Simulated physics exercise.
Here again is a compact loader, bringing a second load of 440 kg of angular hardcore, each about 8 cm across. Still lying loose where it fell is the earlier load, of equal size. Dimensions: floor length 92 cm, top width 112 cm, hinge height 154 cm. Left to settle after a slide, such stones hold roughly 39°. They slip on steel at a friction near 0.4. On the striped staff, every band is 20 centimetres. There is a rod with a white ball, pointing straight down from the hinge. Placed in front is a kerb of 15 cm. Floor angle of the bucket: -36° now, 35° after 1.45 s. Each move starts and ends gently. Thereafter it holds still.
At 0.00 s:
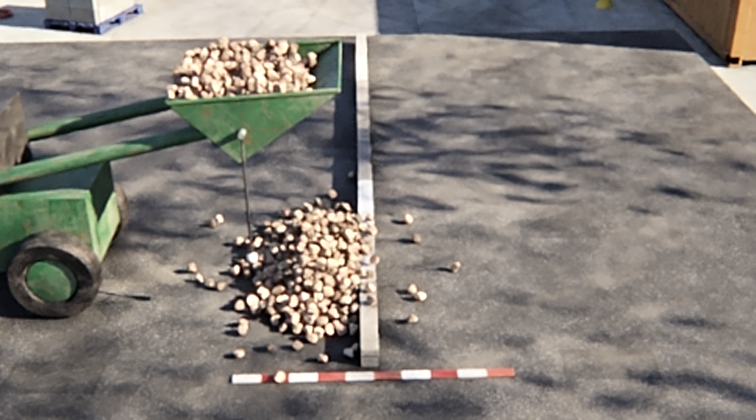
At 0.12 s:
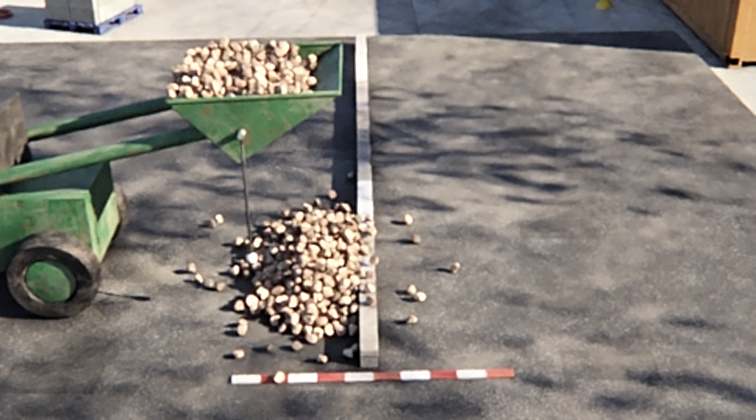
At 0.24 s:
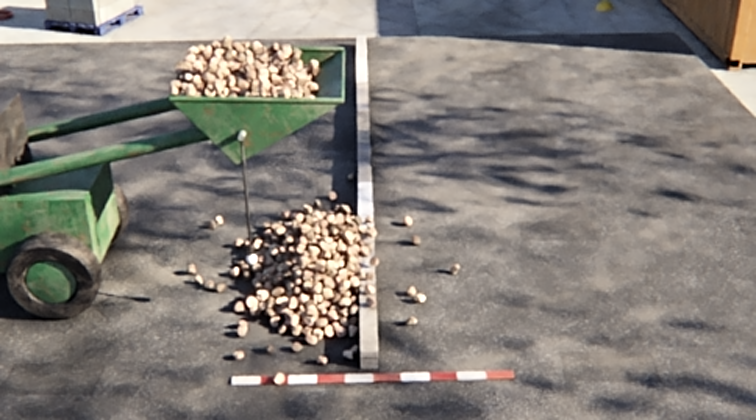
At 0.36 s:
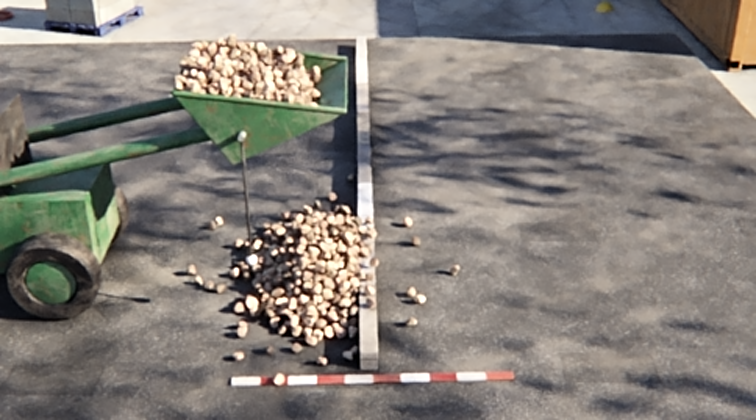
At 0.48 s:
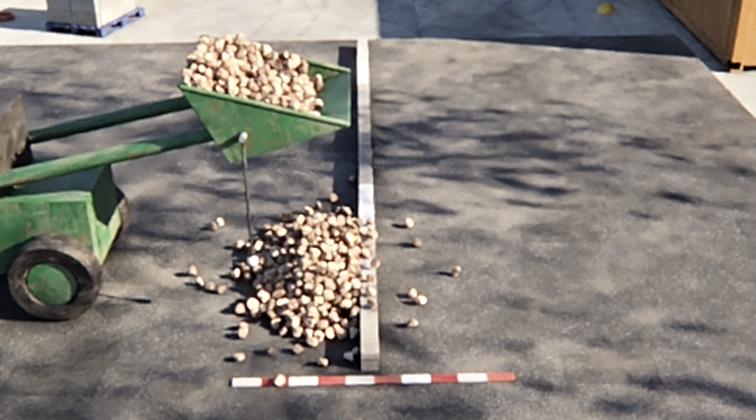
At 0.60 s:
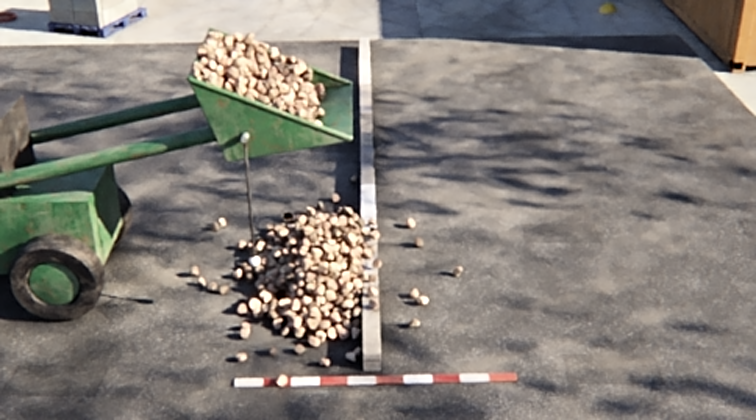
On a paved yard, a green loader held a bucket heaped with pale stones above an earlier pile beside a kerb, then gradually tilted the bucket's front edge down to the right as the stones shifted.
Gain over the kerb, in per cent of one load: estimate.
Approx. 85 %.
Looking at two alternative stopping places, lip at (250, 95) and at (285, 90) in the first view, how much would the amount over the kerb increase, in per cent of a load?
Roughly 5 and 30 per cent, in that order.
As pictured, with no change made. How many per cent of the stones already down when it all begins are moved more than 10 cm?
Around 0 in a hundred.
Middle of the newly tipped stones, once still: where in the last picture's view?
Their centre rests close to (406, 262).
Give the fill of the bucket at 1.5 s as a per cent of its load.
Close to 70 per cent of the load.
After 1.1 s the floor is at 24°; in per cent of one load, 99 in the bucket, 100 on this side of the kerb, 1 over the kerb; the foremost stones are at (411, 268).
After 1.5 s the floor is at 35°; in per cent of one load, 68 in the bucket, 129 on this side of the kerb, 4 over the kerb; the foremost stones are at (420, 271).
After 1.9 s the floor is at 35°; in per cent of one load, 27 in the bucket, 135 on this side of the kerb, 38 over the kerb; the foremost stones are at (452, 265).
After 4.6 s the floor is at 35°; in per cent of one load, 0 in the bucket, 115 on this side of the kerb, 86 over the kerb; the foremost stones are at (526, 268). Net gain over the kerb, 85.
